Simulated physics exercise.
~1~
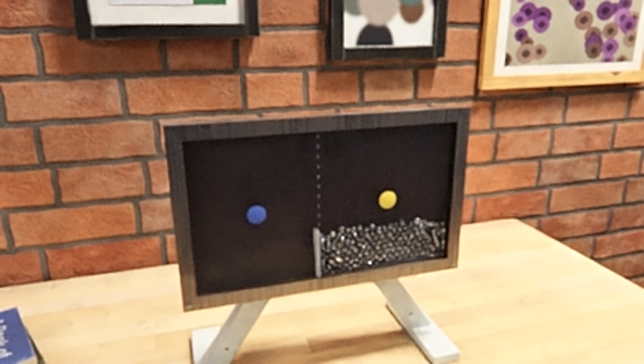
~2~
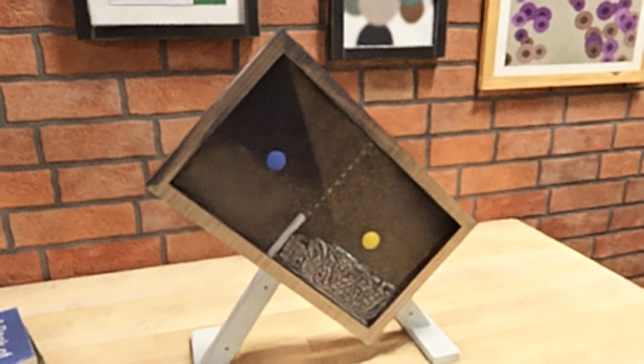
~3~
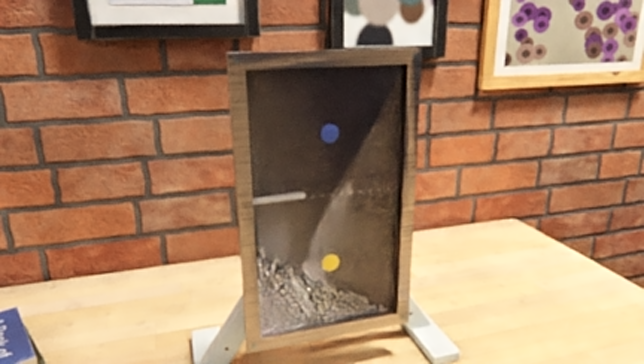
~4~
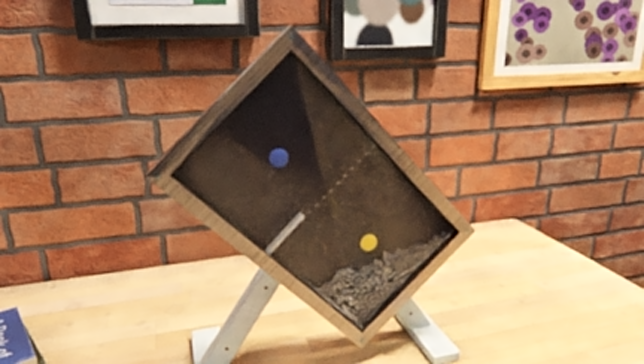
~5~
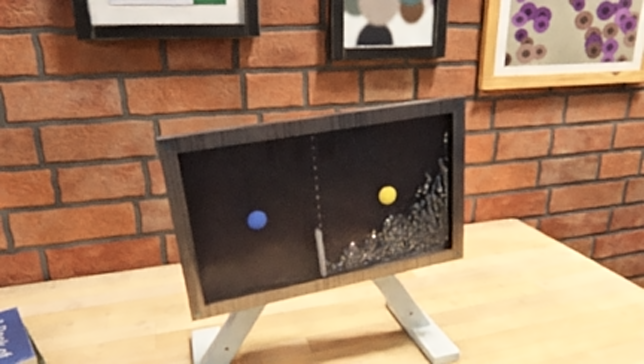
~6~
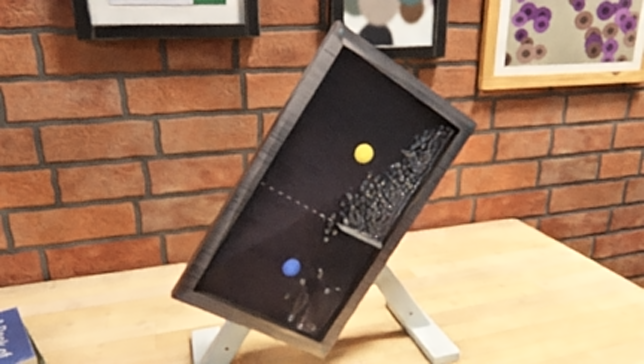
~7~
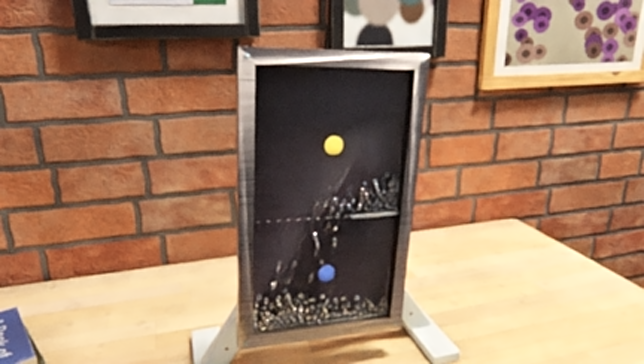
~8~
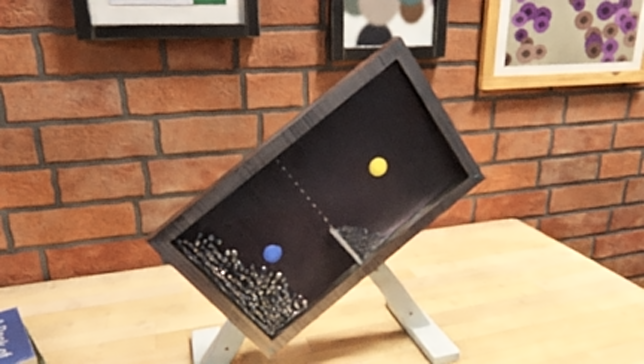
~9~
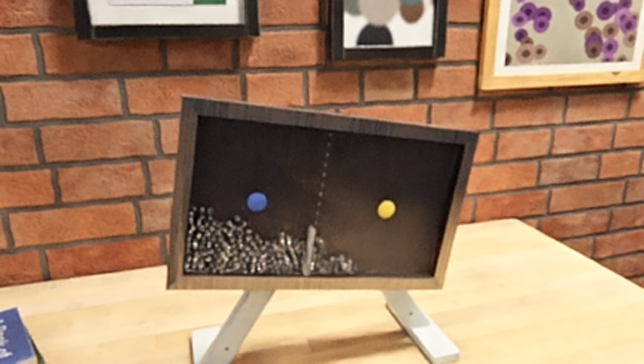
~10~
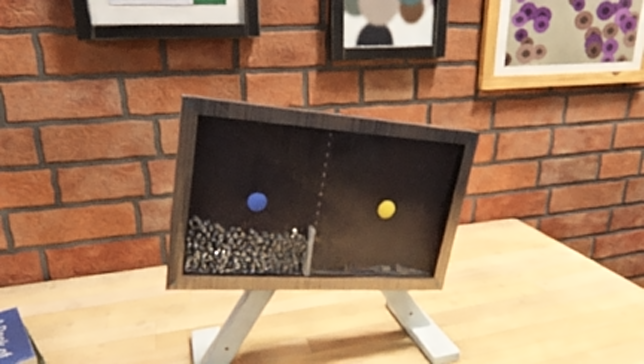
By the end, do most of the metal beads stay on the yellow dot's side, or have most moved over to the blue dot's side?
Most of them have moved over to the blue dot's side. Only a small share is left lying below the yellow dot.
Brick-walled room, a framed case swinging clockwise, then anticlockwise, spilling most metal beads from yellow side to blue, stopping slightly tilted.
